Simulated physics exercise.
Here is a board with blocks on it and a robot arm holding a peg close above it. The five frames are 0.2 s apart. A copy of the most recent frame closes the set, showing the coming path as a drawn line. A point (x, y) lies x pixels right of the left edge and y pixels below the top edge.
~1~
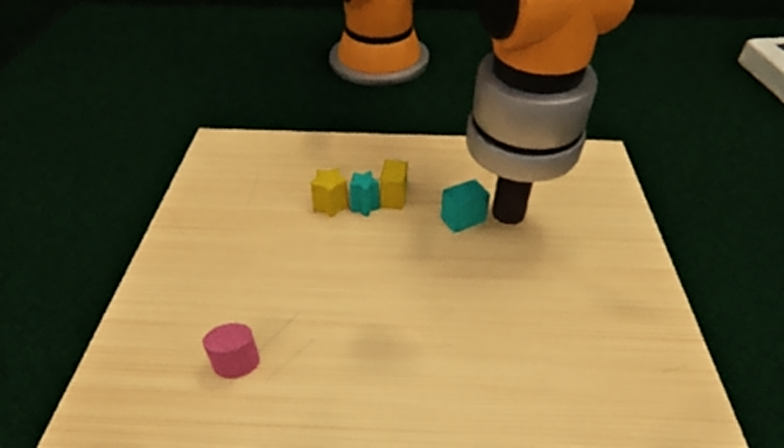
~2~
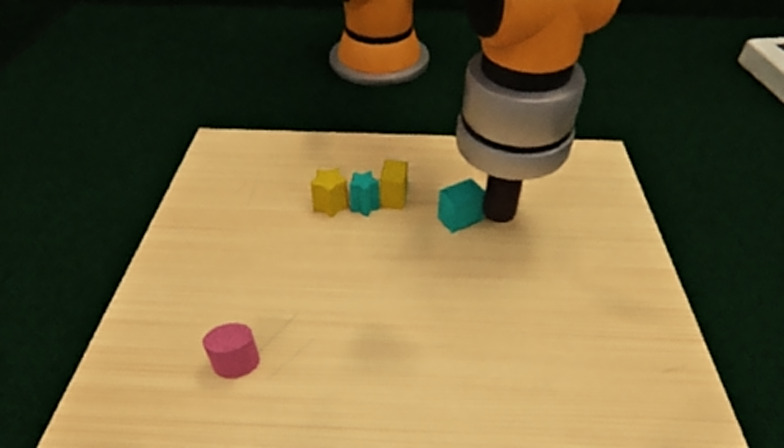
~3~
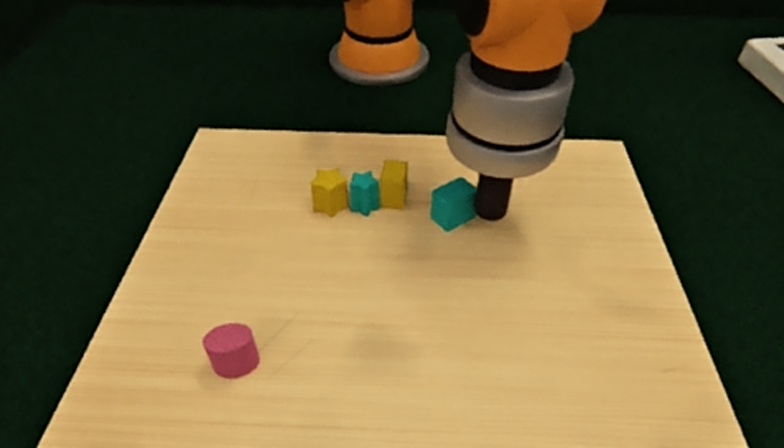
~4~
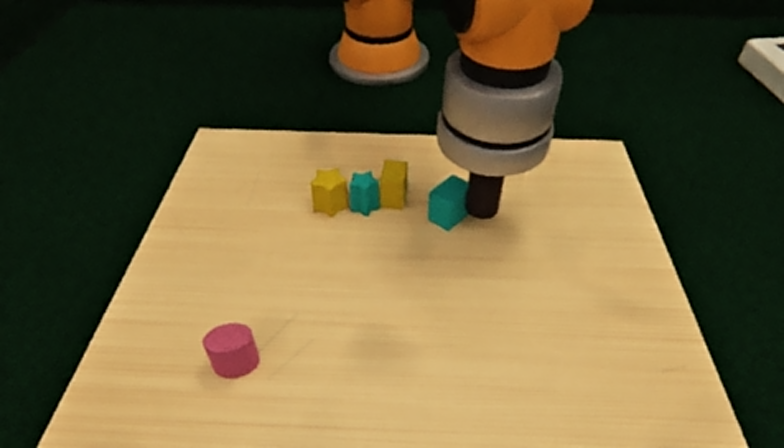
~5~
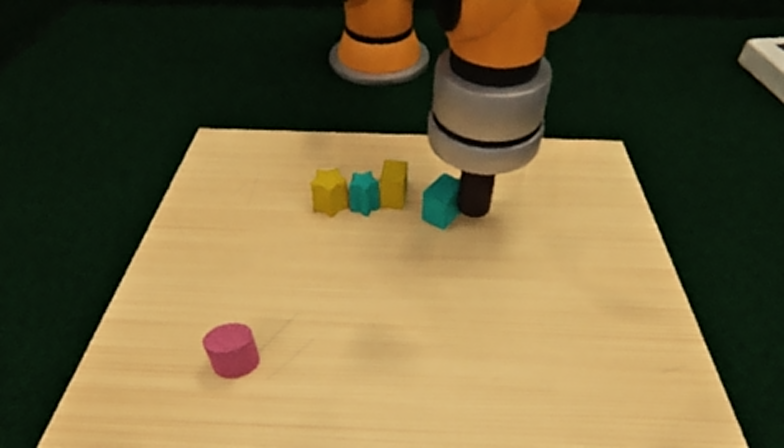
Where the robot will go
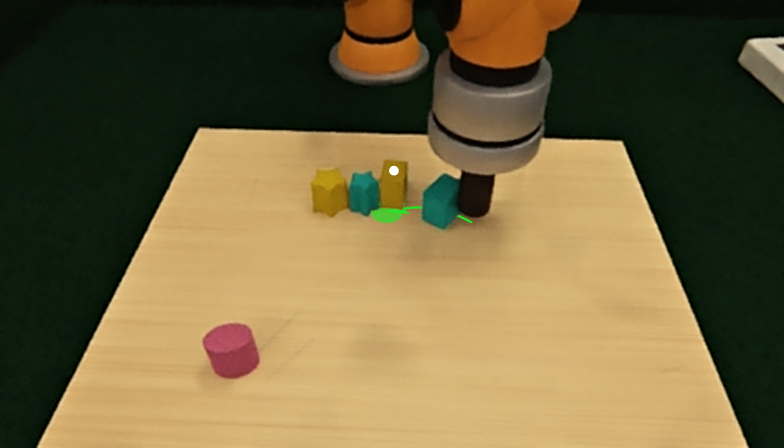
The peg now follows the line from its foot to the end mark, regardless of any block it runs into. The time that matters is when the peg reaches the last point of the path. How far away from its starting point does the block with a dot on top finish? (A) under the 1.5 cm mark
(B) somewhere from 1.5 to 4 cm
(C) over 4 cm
Letter C.
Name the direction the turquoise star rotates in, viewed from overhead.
Its rotation is counterclockwise.
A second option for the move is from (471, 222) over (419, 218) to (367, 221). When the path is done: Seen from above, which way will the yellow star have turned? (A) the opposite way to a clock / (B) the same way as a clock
A: The opposite way to a clock.
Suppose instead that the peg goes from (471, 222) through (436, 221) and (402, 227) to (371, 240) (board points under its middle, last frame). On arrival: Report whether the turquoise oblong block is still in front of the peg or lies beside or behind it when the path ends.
By the time the path ends, the turquoise oblong block has slid off to the side or behind.
Path on the board, from (471, 222) via (445, 211) and (416, 207), ending at (387, 212); the dot is on the yellow oblong block.
What follows on the original path. One third of the way, peg (446, 196); turquoise oblong block (417, 181), turned 30° anticlockwise.
Two thirds of the way, peg (416, 192); yellow star (324, 179), turned 15° clockwise; turquoise star (353, 179), turned 40° anticlockwise; yellow oblong block (369, 162), turned 15° clockwise; turquoise oblong block (387, 175), turned 15° anticlockwise.
At the end, peg (387, 197); yellow star (298, 178); turquoise star (326, 176), turned 35° anticlockwise; yellow oblong block (351, 158), turned 35° clockwise; turquoise oblong block (359, 176).
